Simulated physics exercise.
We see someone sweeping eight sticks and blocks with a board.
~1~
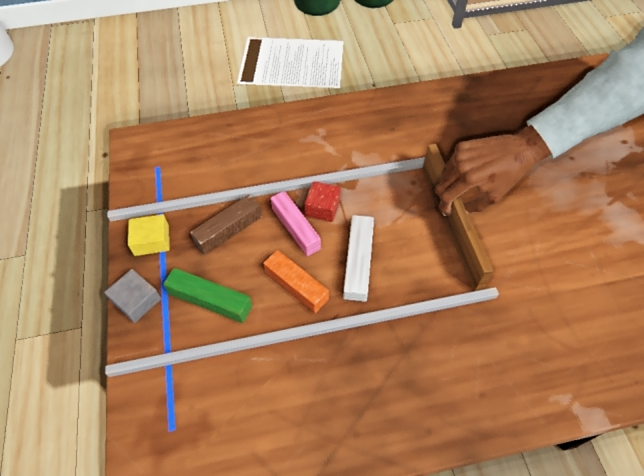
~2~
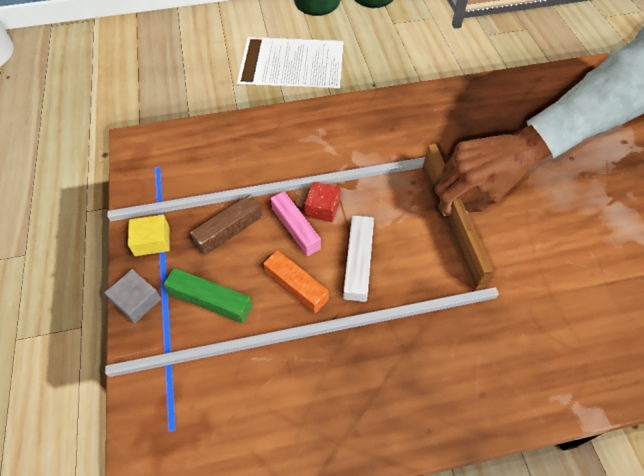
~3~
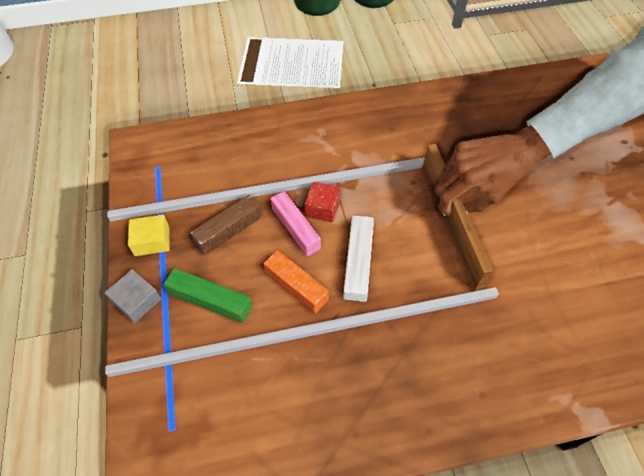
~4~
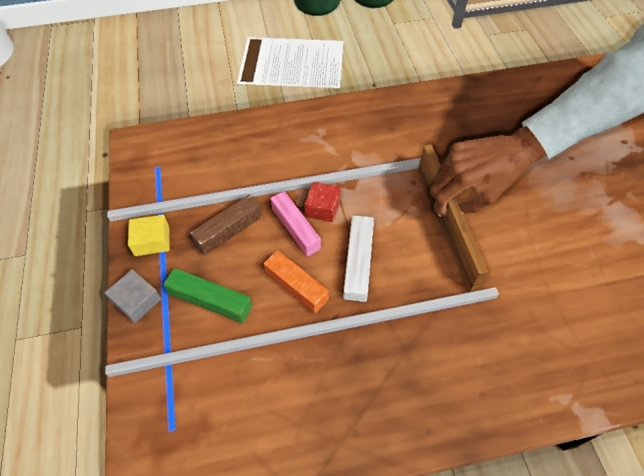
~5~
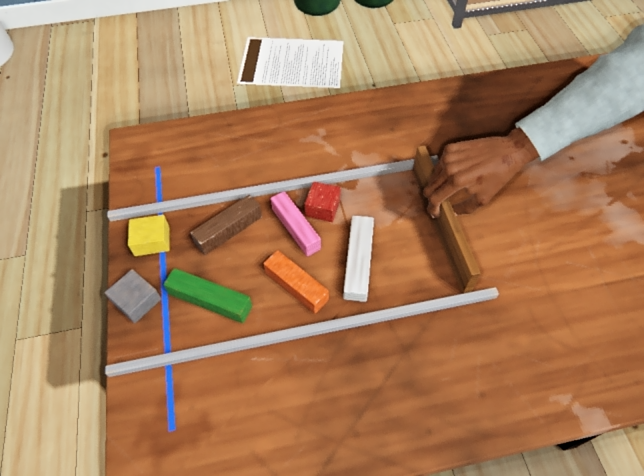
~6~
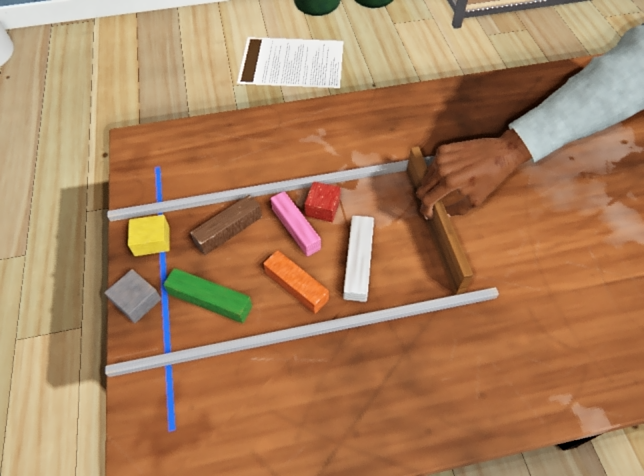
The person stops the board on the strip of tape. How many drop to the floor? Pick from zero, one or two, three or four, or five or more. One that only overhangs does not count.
As it turns out, the number that fall off is three or four.
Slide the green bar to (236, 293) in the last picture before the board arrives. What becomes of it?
From there it goes over.
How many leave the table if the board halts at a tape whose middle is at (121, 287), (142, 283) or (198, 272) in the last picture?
In that order 7, 6 and 2.
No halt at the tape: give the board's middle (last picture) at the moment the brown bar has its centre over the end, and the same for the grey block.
Its middle is around (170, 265) and around (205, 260).
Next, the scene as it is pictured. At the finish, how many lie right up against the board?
That makes 2.
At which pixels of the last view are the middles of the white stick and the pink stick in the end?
The white stick stops around (152, 298); the pink stick around (121, 258).
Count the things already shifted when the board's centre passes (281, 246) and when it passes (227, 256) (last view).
The counts are 6 and 8.
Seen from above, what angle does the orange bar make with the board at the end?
Roughly 15° out of line.
A little later, none off yet; grey block at rest near (133, 296); yellow block at rest near (149, 235); green bar at rest near (208, 296).
When it is over, the number that fall off is three or four; down, brown bar, green bar, yellow block and grey block.
